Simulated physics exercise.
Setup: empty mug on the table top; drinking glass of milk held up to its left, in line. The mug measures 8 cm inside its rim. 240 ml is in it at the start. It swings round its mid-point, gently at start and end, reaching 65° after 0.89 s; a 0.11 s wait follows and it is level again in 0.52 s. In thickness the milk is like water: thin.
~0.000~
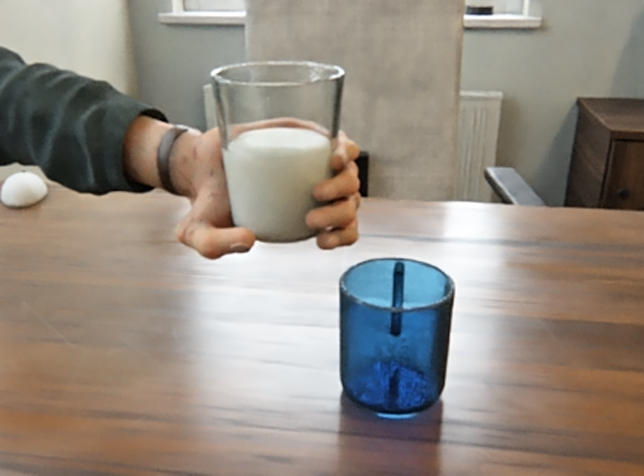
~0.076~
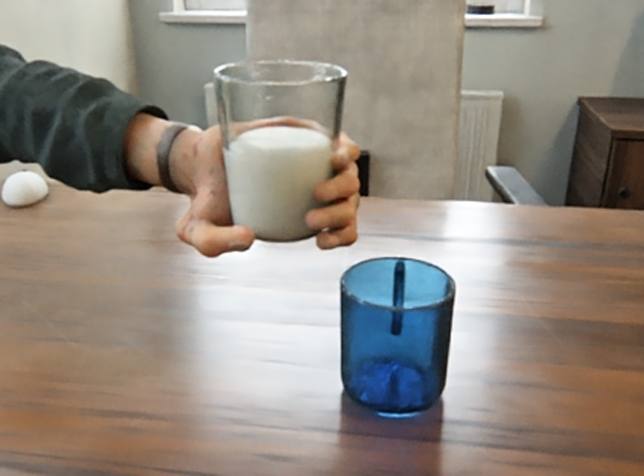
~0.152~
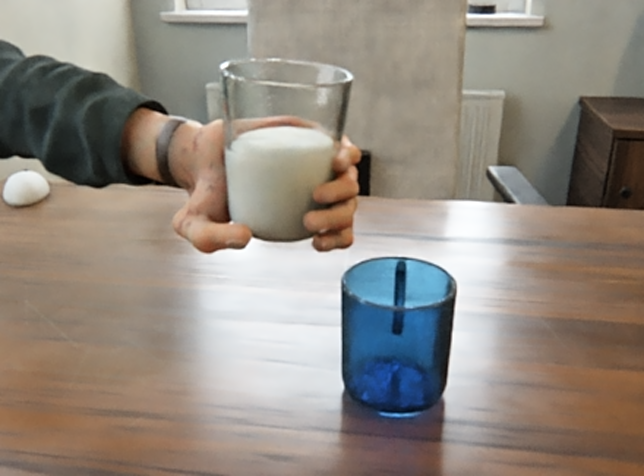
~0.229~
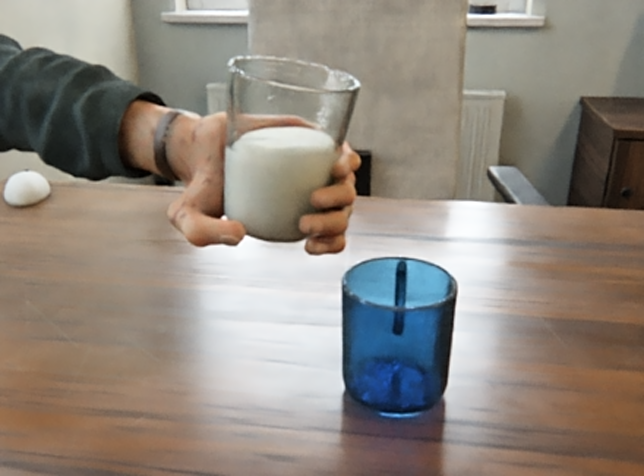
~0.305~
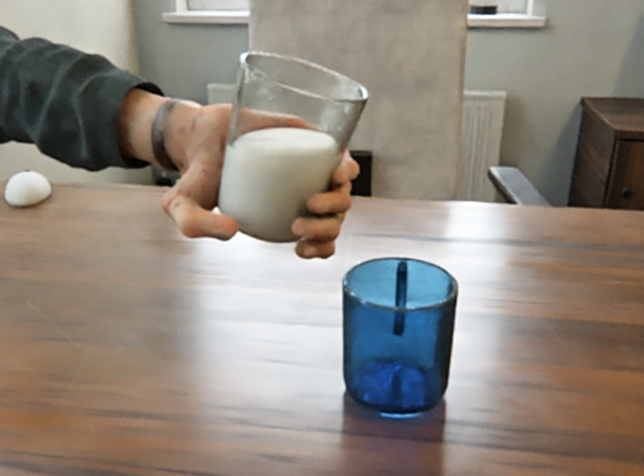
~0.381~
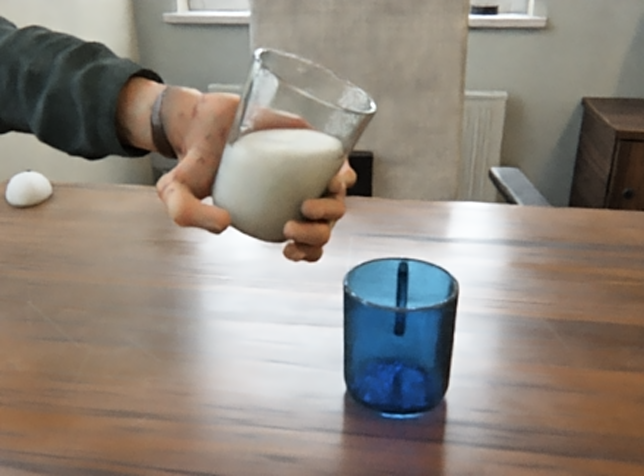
To begin with, a hand holds a clear drinking glass of milk upright above a wooden table, up and to the left of an empty blue mug. The hand then slowly tilts the glass to the right, gently at first and then further, while the milk stays inside and the mug remains still.
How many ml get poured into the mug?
About 50 ml.
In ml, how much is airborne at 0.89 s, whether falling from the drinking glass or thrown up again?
Roughly 15 ml.
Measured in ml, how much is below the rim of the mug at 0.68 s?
0 ml, give or take.
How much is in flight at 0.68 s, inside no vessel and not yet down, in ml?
About 0 ml.
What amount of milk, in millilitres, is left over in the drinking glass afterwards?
It ends up holding near 190 ml.
After 0.68 s the tilt is 56° and the mug has 0 ml, the drinking glass 240 ml, and 0 ml is on the table top.
After 0.89 s the tilt is 65° and the mug has 5 ml, the drinking glass 220 ml, and 0 ml is on the table top.
After 1.12 s the tilt is 57° and the mug has 35 ml, the drinking glass 195 ml, and 0 ml is on the table top.
After 1.36 s the tilt is 13° and the mug has 50 ml, the drinking glass 190 ml, and 0 ml is on the table top.
In the end the mug has 50 ml, the drinking glass 190 ml, and 0 ml is on the table top.
